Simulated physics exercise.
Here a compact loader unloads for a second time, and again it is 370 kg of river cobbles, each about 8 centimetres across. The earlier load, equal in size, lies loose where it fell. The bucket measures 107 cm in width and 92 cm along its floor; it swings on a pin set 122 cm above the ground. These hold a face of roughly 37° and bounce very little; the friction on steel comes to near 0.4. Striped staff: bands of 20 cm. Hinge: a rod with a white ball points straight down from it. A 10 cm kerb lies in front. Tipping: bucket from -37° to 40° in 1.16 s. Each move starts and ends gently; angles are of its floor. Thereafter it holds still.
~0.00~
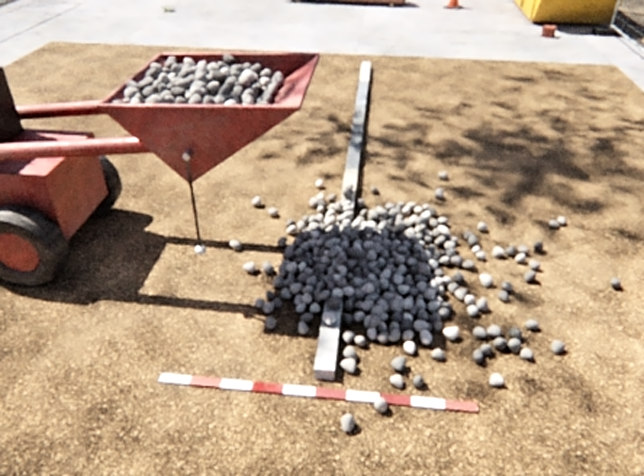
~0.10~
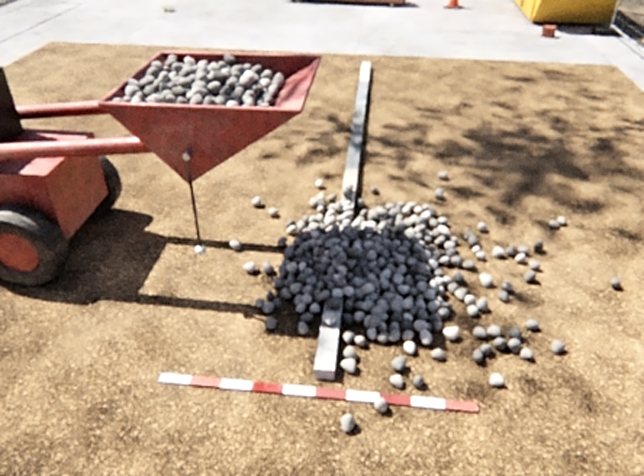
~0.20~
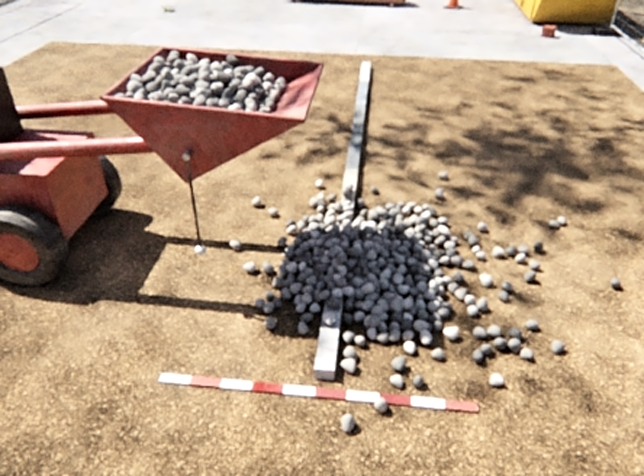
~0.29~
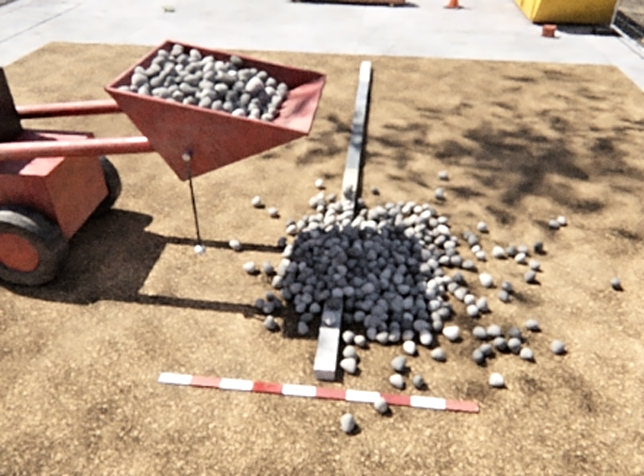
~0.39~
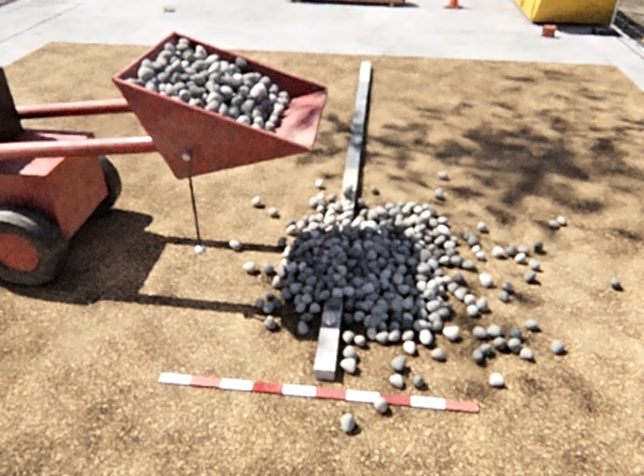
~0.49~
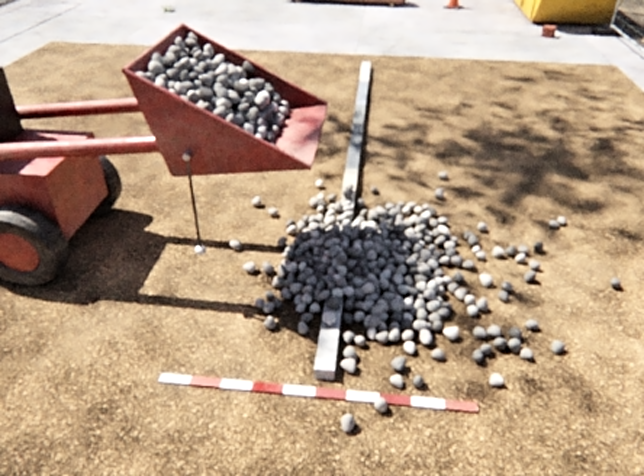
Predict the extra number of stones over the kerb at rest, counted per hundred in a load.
About 42 more per hundred stones.
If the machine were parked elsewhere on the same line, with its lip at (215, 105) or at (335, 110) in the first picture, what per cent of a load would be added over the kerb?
Case one about 0 %, case two about 80 %.
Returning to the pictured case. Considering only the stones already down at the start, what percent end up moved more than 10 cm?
Near 10 per cent, I reckon.
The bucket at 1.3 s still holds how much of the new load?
About 60 percent.
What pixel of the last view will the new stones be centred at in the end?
Centre: Approx. (332, 248).
After 0.9 s the floor is at 28°; in per cent of one load, 100 in the bucket, 31 on this side of the kerb, 69 over the kerb; the foremost stones are at (551, 261).
After 1.3 s the floor is at 40°; in per cent of one load, 58 in the bucket, 72 on this side of the kerb, 69 over the kerb; the foremost stones are at (551, 261).
After 1.6 s the floor is at 40°; in per cent of one load, 11 in the bucket, 95 on this side of the kerb, 95 over the kerb; the foremost stones are at (551, 261).
After 4.2 s the floor is at 40°; in per cent of one load, 0 in the bucket, 88 on this side of the kerb, 112 over the kerb; the foremost stones are at (552, 254). Net gain over the kerb, 42.
